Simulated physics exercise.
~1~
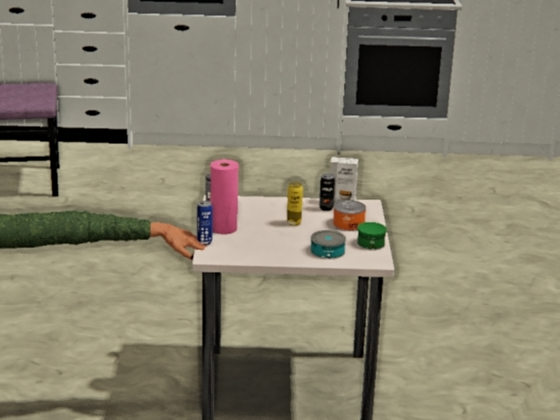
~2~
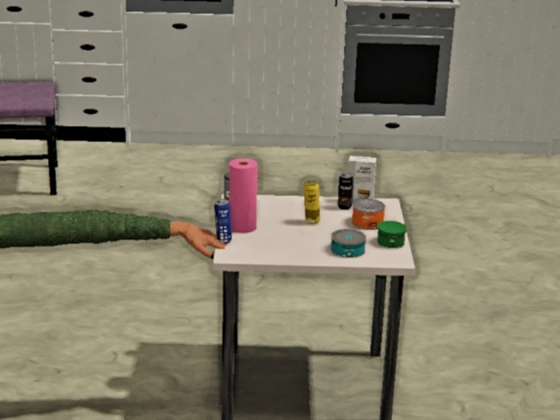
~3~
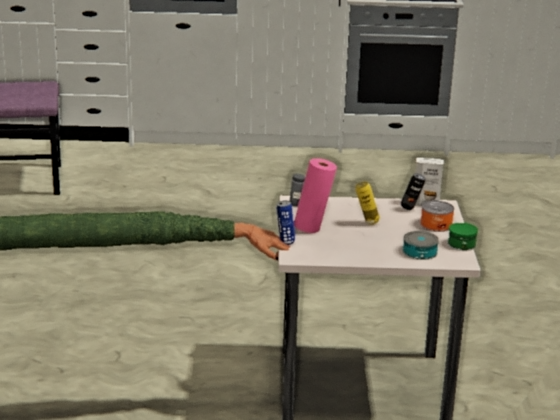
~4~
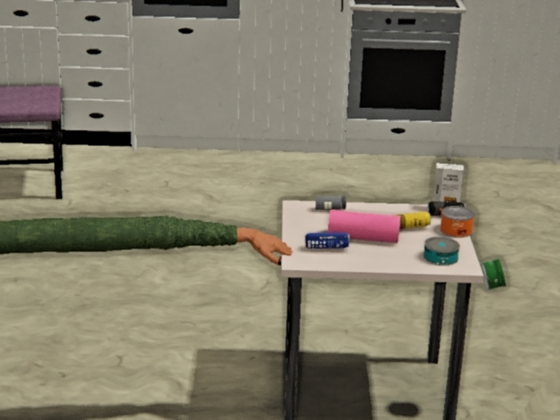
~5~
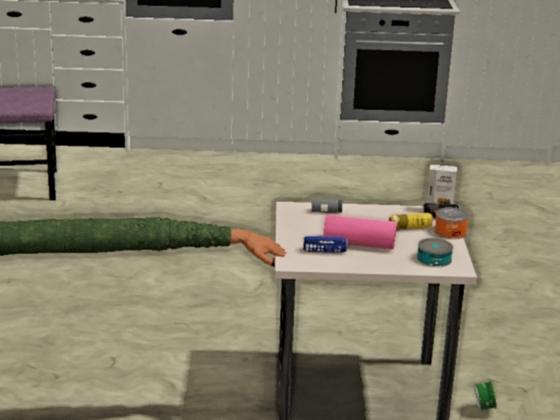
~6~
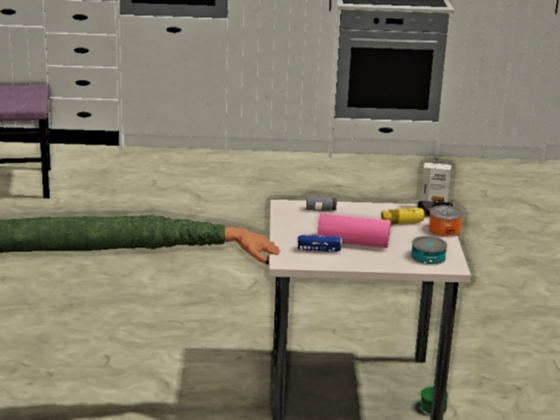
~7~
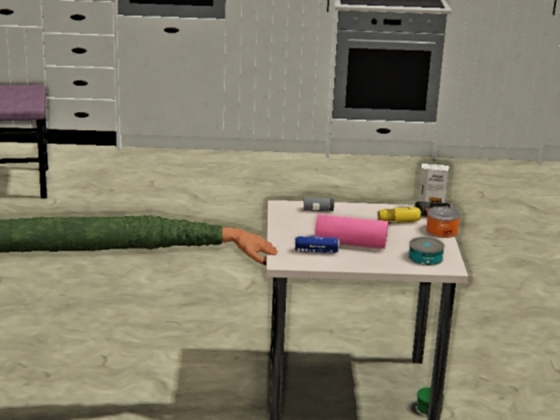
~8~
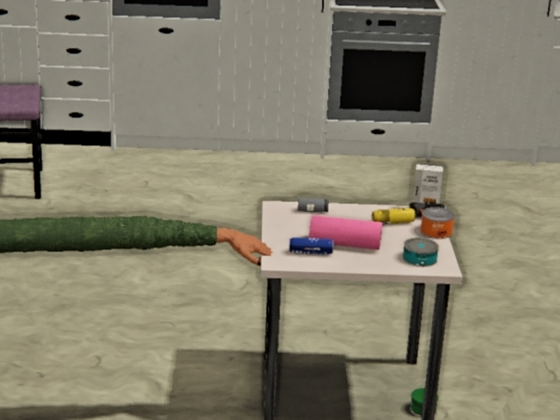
We see a hand at the left edge of a small table as it moves right; the pink roll and several cans and bottles topple, and a green tub drops to the floor, while the orange tub, turquoise tub and white packet stay upright on top.
